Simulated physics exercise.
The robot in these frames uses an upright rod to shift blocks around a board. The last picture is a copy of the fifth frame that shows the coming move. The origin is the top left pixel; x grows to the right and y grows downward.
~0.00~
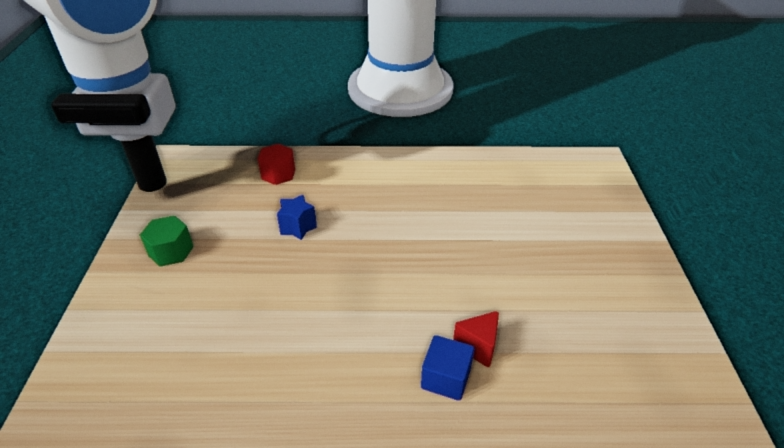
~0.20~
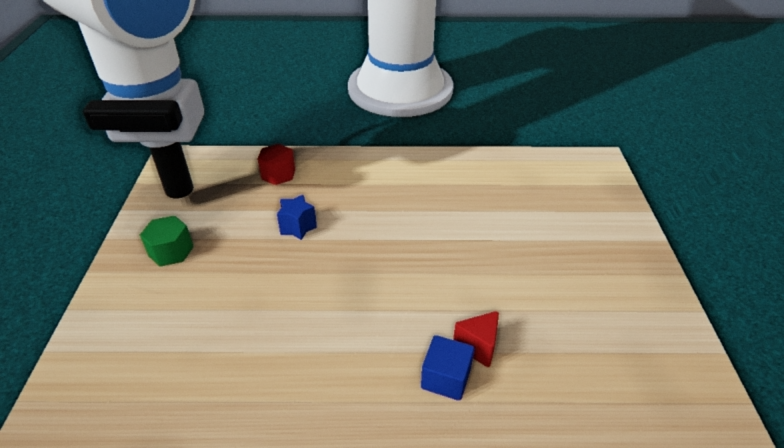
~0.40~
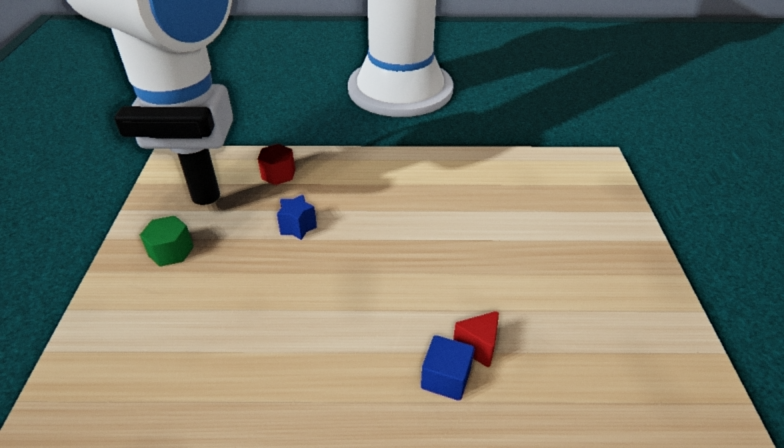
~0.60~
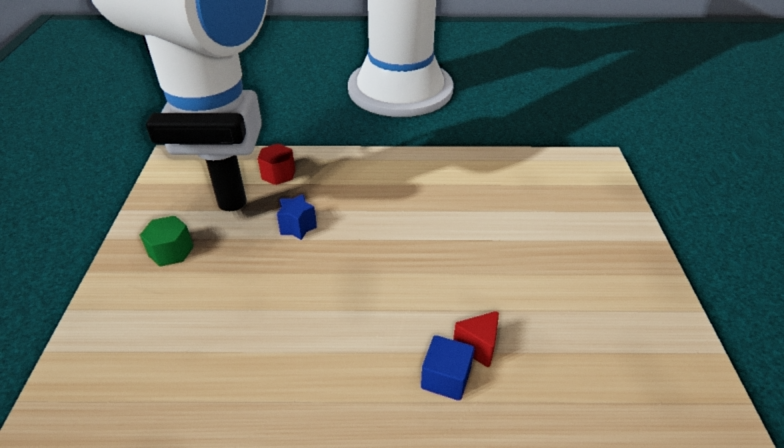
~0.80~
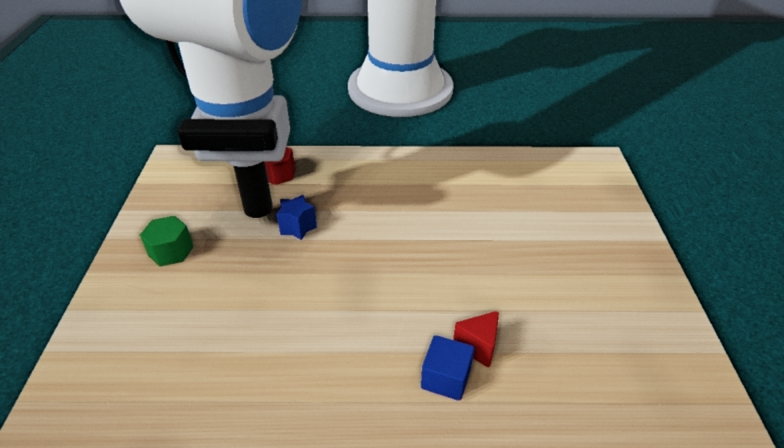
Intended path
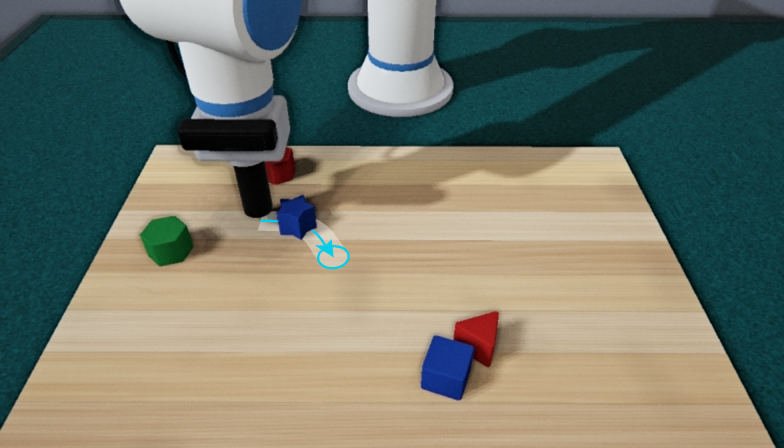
Robot arm with a black upright rod sliding right across a wooden board toward a blue star-shaped block, the blocks staying still.
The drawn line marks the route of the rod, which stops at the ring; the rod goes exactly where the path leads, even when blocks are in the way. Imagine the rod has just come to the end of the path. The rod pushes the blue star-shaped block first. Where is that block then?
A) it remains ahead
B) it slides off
I'll go with B - it slides off.
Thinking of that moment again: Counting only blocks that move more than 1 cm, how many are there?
Count: 1.
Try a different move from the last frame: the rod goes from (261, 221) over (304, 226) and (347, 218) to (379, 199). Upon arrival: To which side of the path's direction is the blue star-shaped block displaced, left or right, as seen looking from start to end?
Right.
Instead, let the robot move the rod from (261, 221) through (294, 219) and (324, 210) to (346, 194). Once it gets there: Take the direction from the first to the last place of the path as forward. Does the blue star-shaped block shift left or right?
It moves right.
The drawn path runs from (261, 221) via (294, 223) and (318, 236), ending at (333, 257).
The first path, step by step. One third of the way, rod (292, 211); blue star-shaped block (316, 208), turned 20° clockwise.
Two thirds of the way, rod (317, 224); blue star-shaped block (344, 219), turned 15° clockwise.
At the end, rod (332, 245); red hexagonal block not moved; blue star-shaped block (359, 227), turned 25° anticlockwise.
